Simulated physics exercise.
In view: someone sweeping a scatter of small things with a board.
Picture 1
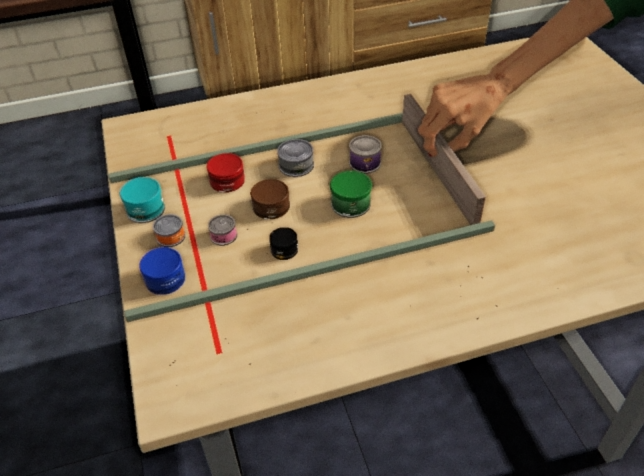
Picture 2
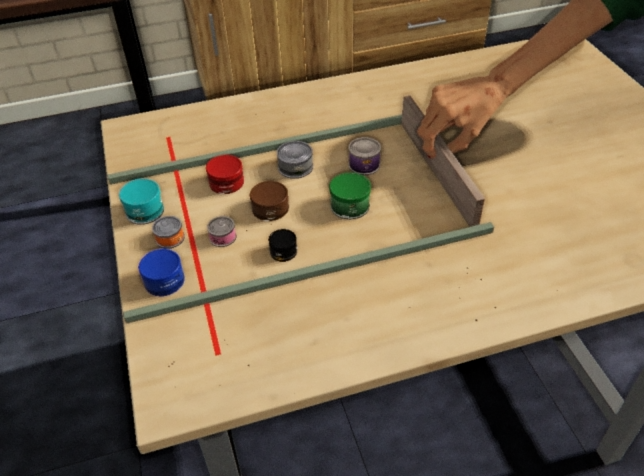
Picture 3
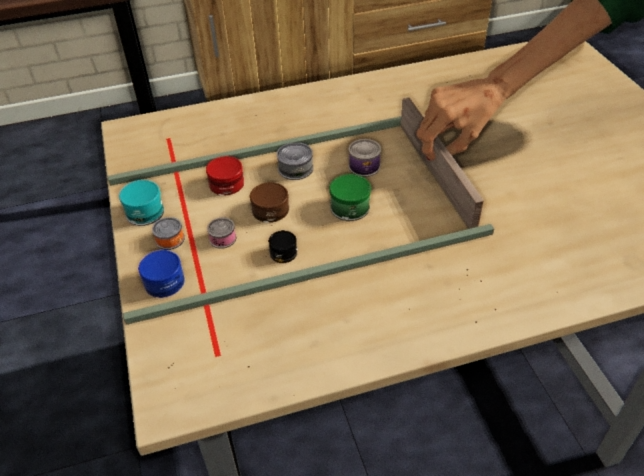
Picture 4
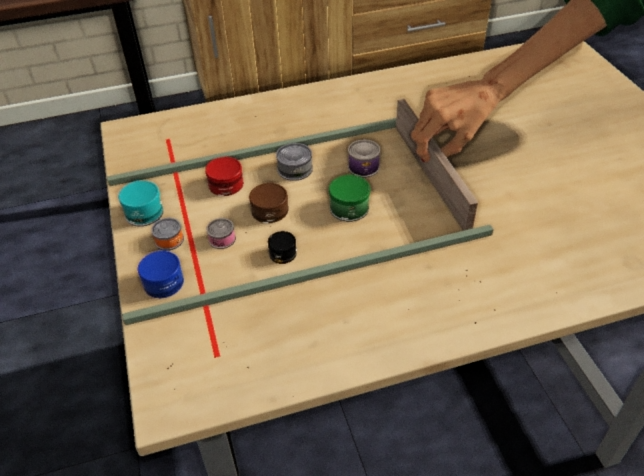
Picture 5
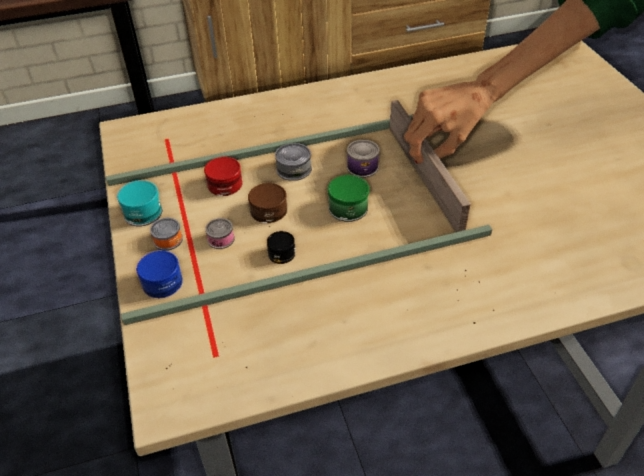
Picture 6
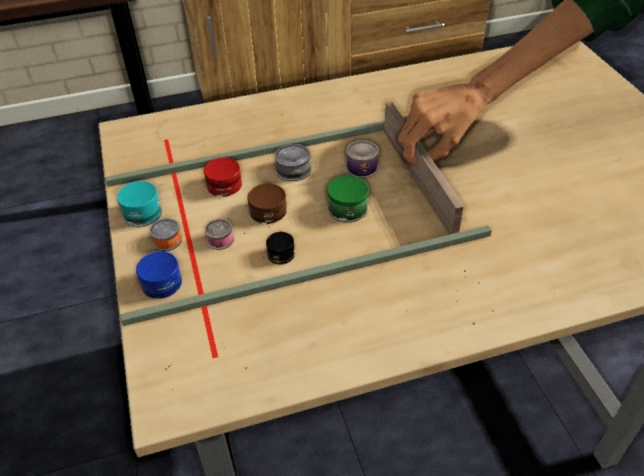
On a light wooden table, small round tubs of various colours sit scattered between two green rails, three of them left of a red line. A hand at the right holds a board upright, still at first, then slides it slightly left toward the tubs, which stay in place.
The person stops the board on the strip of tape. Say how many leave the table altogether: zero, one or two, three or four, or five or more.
As it turns out, the number that fall off is one or two.
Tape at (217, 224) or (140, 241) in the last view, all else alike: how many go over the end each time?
Try by try, 0 and 6.
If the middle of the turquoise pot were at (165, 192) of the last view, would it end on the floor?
The turquoise pot is lost.
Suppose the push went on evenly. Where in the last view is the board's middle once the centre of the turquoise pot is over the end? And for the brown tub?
At (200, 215) for the turquoise pot; at (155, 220) for the brown tub.
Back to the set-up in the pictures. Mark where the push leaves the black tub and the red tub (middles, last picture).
First (182, 272), then (130, 202).
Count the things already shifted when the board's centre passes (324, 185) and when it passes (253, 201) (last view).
First 3, then 7.
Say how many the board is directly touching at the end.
That makes 4.
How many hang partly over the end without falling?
The number is 1.
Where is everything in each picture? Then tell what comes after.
In the first frame, turquoise pot (143, 200); blue tub (163, 271); orange tin (169, 231); board (439, 156); tape (190, 227).
In the second frame, blue tub (162, 273); board (439, 158).
In the third frame, orange tin (169, 234); purple tin (365, 158).
In the fourth frame, turquoise pot (142, 204); red tub (225, 177).
In the fifth frame, blue tub (160, 275); grey tin (294, 162).
In the sixth frame, turquoise pot (140, 204); blue tub (160, 275); orange tin (166, 235); board (419, 165); tape (187, 231).
Early on, none off yet; turquoise pot at rest near (140, 204); blue tub at rest near (160, 275); orange tin at rest near (166, 235).
A while later, none off yet; turquoise pot moving near (134, 207); blue tub at rest near (160, 275); orange tin travelled a little near (155, 238).
Finally, the number that fall off is one or two; lost, turquoise pot.
